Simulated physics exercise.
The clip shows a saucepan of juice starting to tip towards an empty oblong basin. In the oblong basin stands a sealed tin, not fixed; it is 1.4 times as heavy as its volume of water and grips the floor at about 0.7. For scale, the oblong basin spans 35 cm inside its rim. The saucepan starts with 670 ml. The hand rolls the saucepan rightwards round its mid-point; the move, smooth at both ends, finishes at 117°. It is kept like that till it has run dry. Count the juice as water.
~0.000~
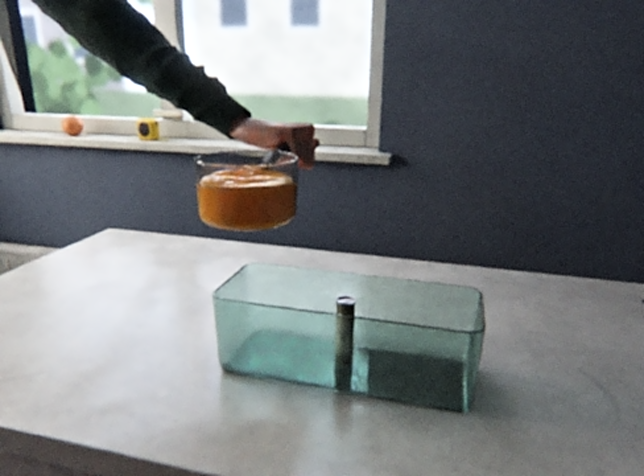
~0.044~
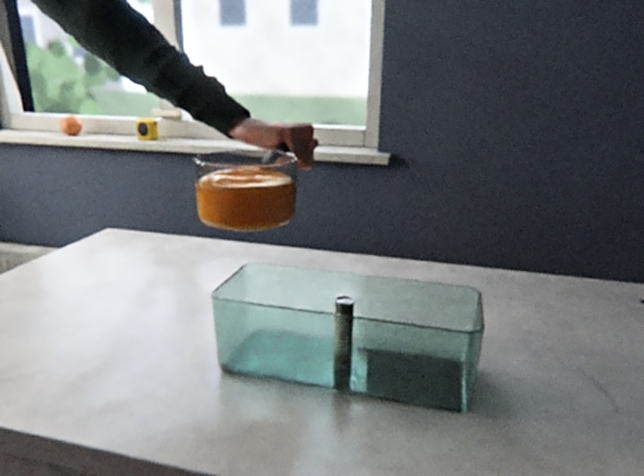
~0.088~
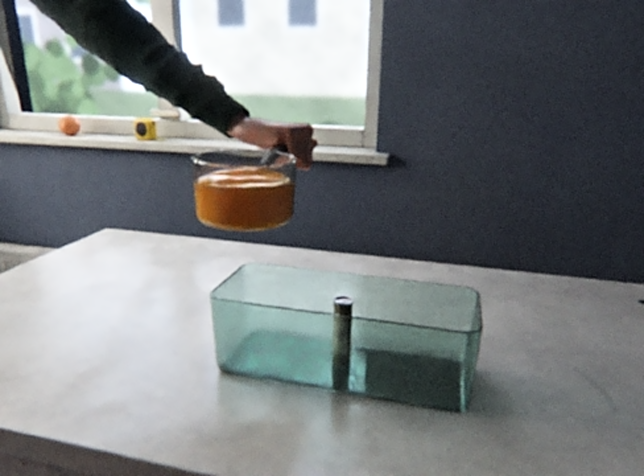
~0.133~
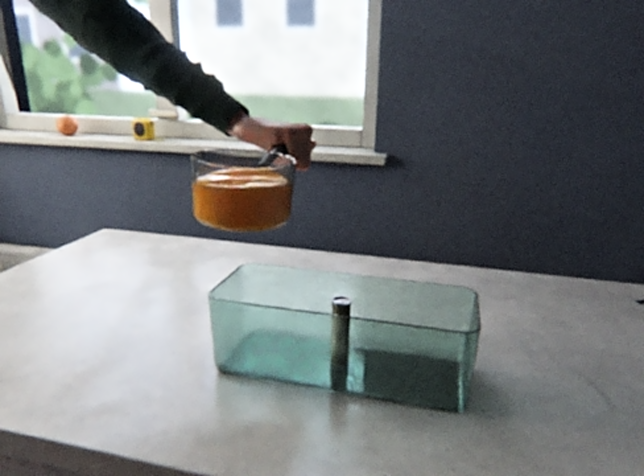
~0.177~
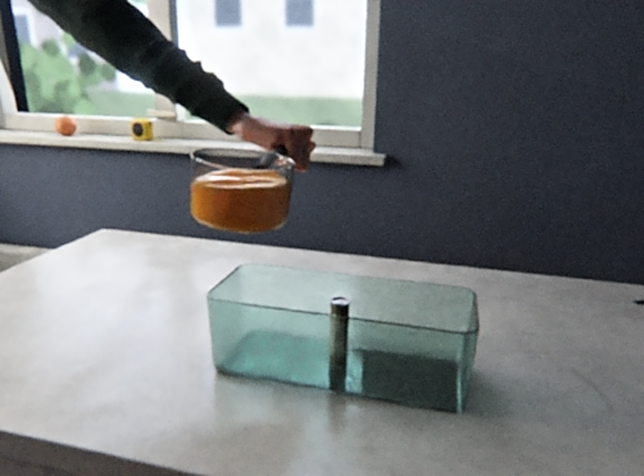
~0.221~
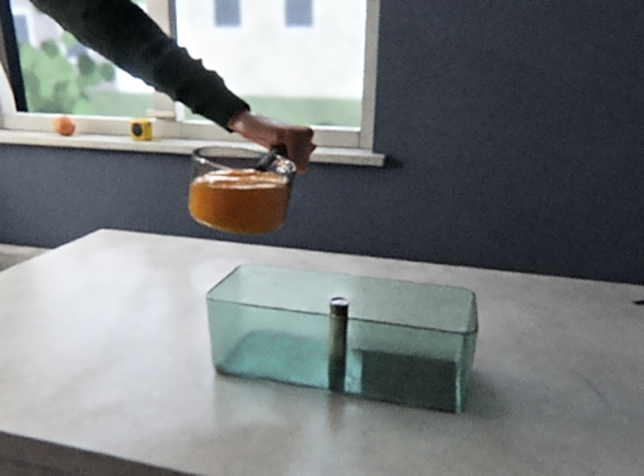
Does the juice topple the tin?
The tin remains upright.
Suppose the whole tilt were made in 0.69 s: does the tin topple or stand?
Then it falls.
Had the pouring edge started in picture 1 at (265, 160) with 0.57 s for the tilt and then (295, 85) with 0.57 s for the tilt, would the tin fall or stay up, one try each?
First it remains upright; then it goes over.
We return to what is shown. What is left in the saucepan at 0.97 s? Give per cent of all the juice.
About 10 per cent.
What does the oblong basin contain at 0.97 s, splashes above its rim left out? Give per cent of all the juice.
Some 78 per cent.
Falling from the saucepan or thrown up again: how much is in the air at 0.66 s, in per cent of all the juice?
Near 26 in a hundred.
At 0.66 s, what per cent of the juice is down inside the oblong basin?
Near 5 in a hundred.
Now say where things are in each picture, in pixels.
It leans 0°; its right rim is at (295, 162); the juice meets the walls at (207, 175) and (294, 181); the oblong basin's rim runs from (230, 279) to (483, 311); the tin's top is at (346, 302), in the first picture.
It leans 0°; its right rim is at (294, 162); the juice meets the walls at (206, 175) and (293, 181), in the second picture.
It leans 2°; its right rim is at (293, 164); the juice meets the walls at (205, 175) and (292, 182), in the third picture.
It leans 4°; its right rim is at (292, 166); the juice meets the walls at (203, 175) and (291, 182), in the fourth picture.
It leans 7°; its right rim is at (292, 169); the juice meets the walls at (201, 176) and (290, 183), in the fifth picture.
It leans 10°; its right rim is at (292, 172); the juice meets the walls at (201, 176) and (290, 183), in the sixth picture.
Then, 0.66 s in, the tilt is 70° and 69 per cent is still to pour; the tin stands where it began.
Then, 0.97 s in, the tilt is 109° and 10 per cent is still to pour; the tin stands where it began.
Then, 1.31 s in, the tilt is 117° and 0 per cent is still to pour; the tin stands where it began.
Then, 1.67 s in, the tilt is 117° and 0 per cent is still to pour; the tin stands where it began.
Finally, the tin stands where it began.
